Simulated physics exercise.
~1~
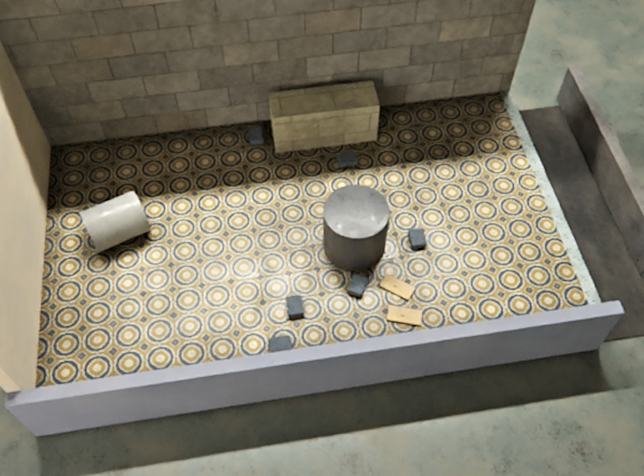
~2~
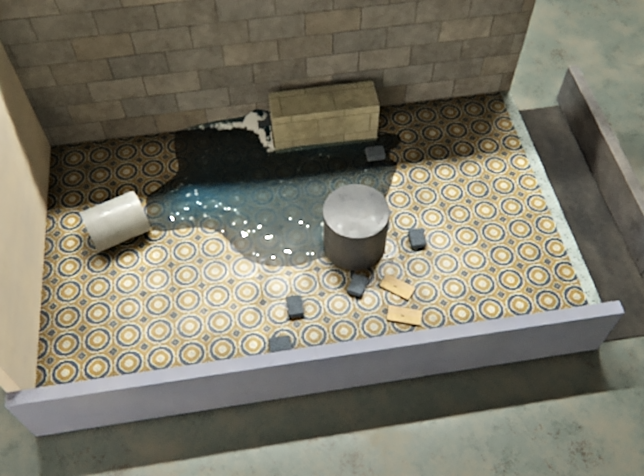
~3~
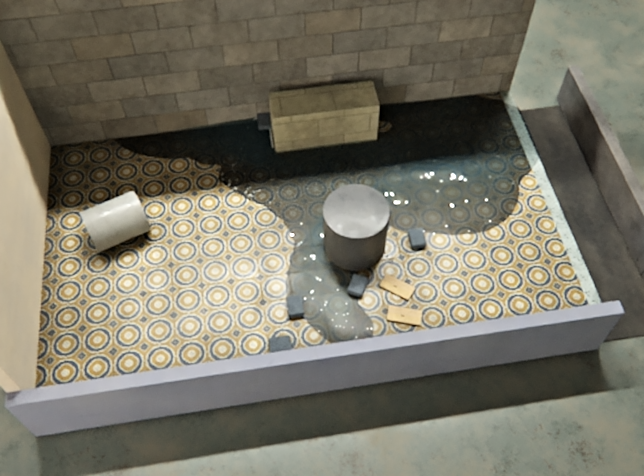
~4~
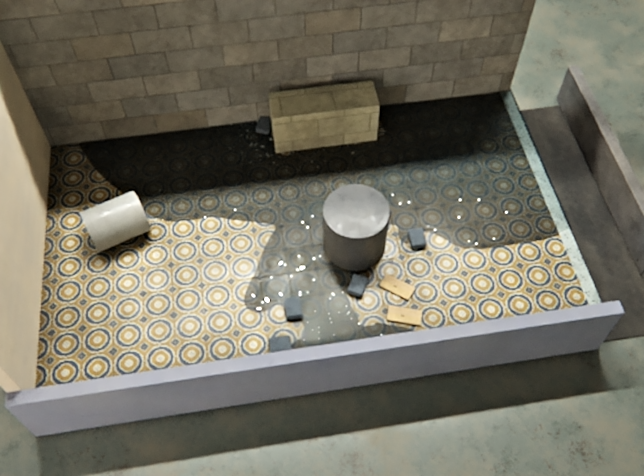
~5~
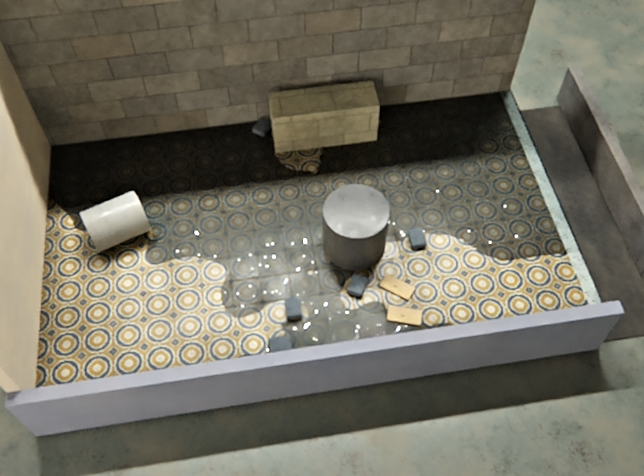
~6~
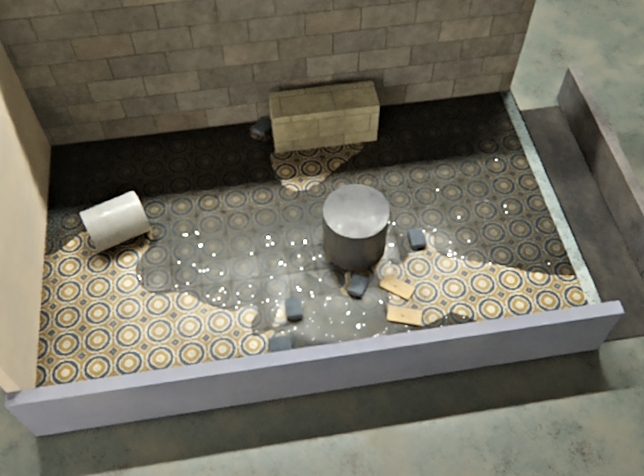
Dark water spreading across a patterned tile floor around a grey cylinder and small blocks, then thinning to leave wet, speckled patches.
